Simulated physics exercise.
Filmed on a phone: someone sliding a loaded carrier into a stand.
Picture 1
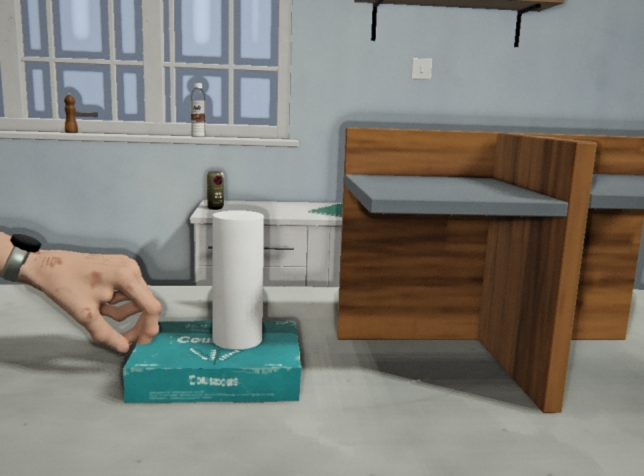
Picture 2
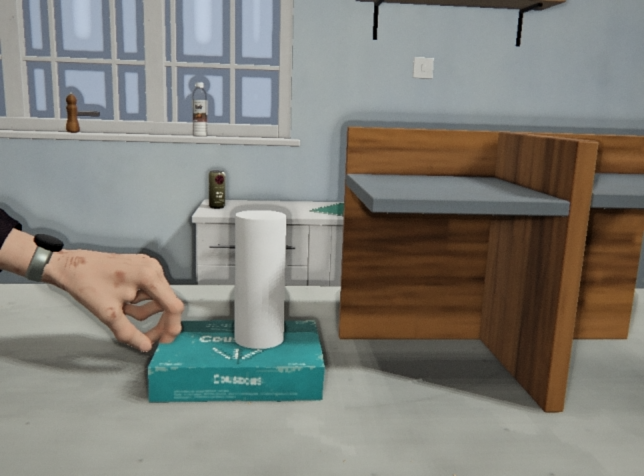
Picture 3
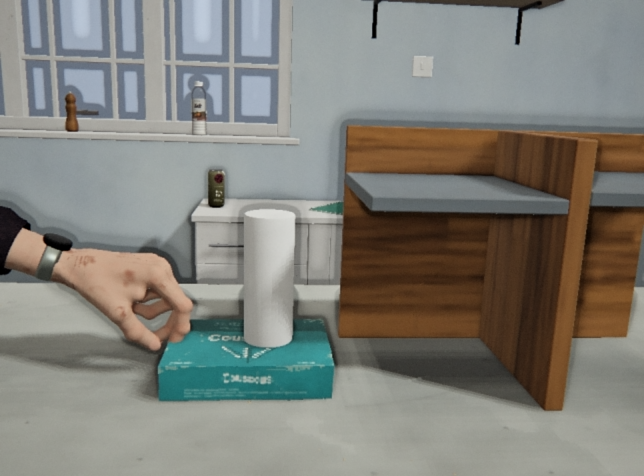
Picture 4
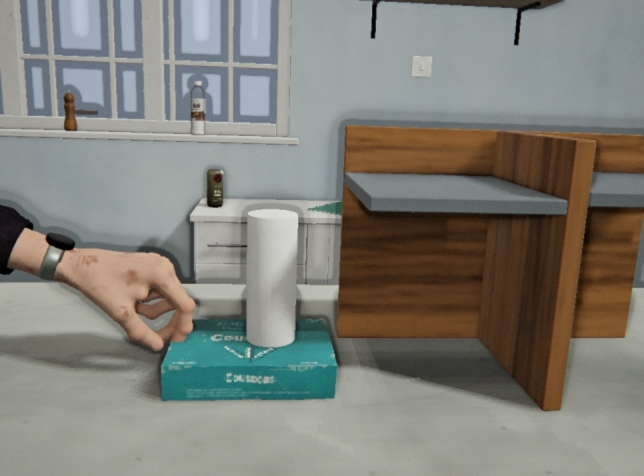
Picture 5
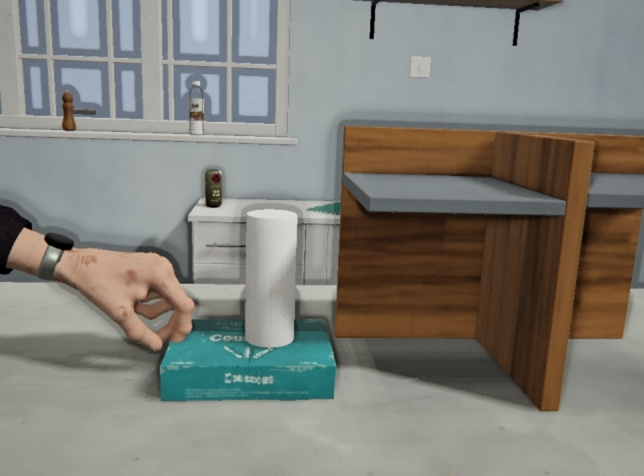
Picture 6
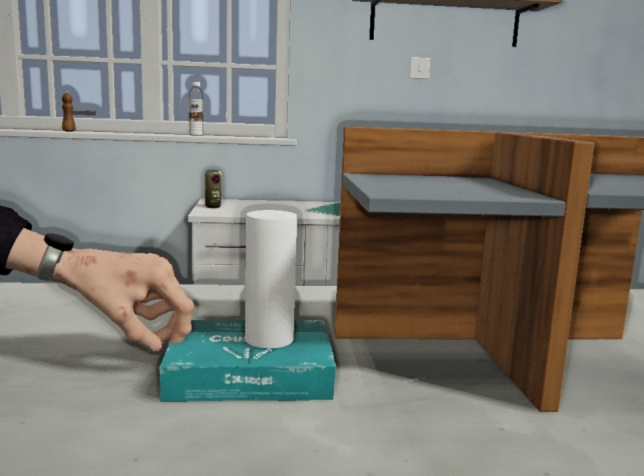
A hand with a dark watch slides a turquoise packet carrying an upright white candle a short way right across a pale surface, seen from the front in a blue-walled room. Wooden panels with a grey shelf stand at right, with a window and a low white cabinet behind. The hand, packet and candle move together, then stay almost still, while the view shifts very slightly.
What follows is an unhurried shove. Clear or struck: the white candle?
In the end the white candle clears the shelf.
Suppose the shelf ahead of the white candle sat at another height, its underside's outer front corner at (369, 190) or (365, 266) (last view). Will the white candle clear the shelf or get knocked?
In turn it passes below; is knocked back.
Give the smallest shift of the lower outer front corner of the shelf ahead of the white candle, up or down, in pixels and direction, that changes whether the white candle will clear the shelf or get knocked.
About 24 pixels down.
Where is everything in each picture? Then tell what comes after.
Hand sliding it forward; white candle (238, 279); turquoise packet (219, 358), in the first frame.
Hand sliding it forward; white candle (260, 279); shelf (526, 257), in the second frame.
Hand sliding it forward; white candle (269, 278); turquoise packet (249, 356), in the third frame.
Hand sliding it forward; white candle (272, 278); shelf (524, 256), in the fourth frame.
Hand sliding it forward; white candle (271, 278); turquoise packet (251, 356), in the fifth frame.
Hand sliding it forward; white candle (270, 279); shelf (522, 258), in the sixth frame.
Then, 0.78 s on from there, white candle riding along near (323, 280).
Then, 1.44 s on from there, white candle riding along near (388, 281).
In the end, the white candle rides in untouched, near (444, 281).
